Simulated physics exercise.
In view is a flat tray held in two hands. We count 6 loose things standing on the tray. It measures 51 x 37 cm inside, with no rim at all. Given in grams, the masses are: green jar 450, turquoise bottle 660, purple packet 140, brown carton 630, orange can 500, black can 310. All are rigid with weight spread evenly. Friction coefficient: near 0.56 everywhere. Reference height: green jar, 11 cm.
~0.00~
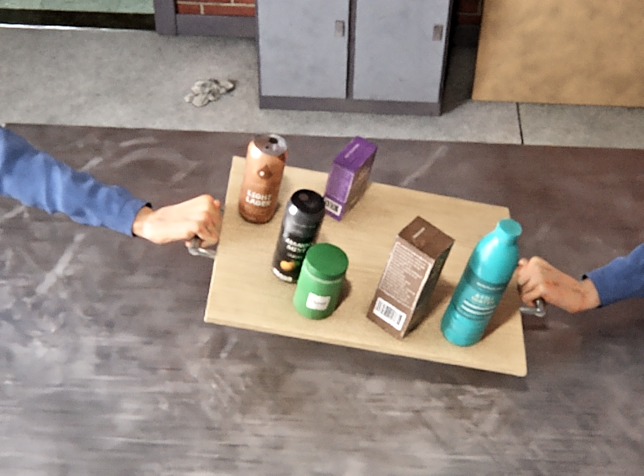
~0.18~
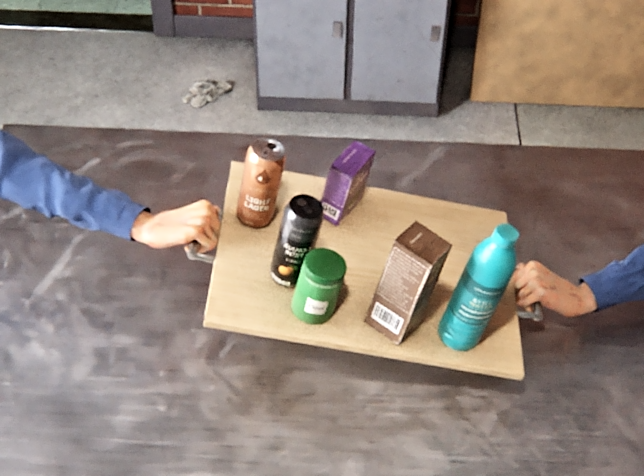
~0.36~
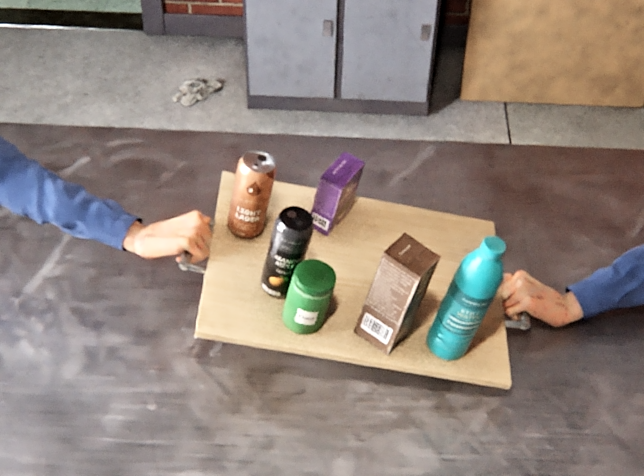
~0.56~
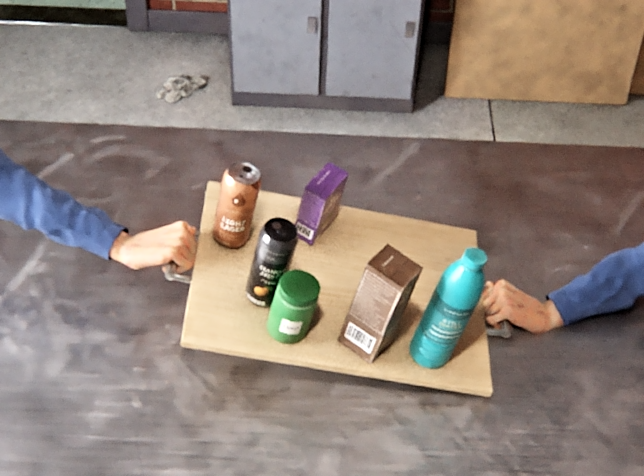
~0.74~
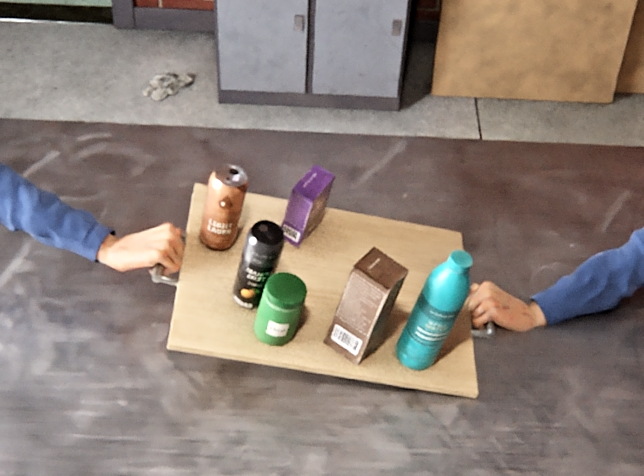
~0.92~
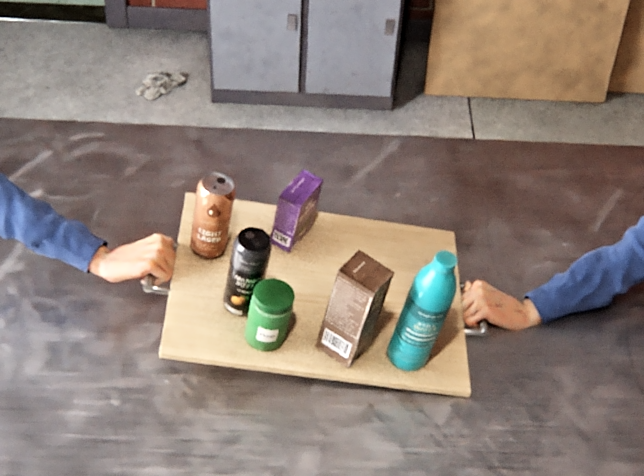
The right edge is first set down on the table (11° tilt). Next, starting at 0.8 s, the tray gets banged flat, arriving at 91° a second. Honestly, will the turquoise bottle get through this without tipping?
Yes.
After 1.02 s, right edge on the table, tray at 2°.
After 1.12 s, tray flat on the table.
In the end (1.6 s), all 6 under 5 cm from the start. In the last view, turquoise bottle near (412, 315).
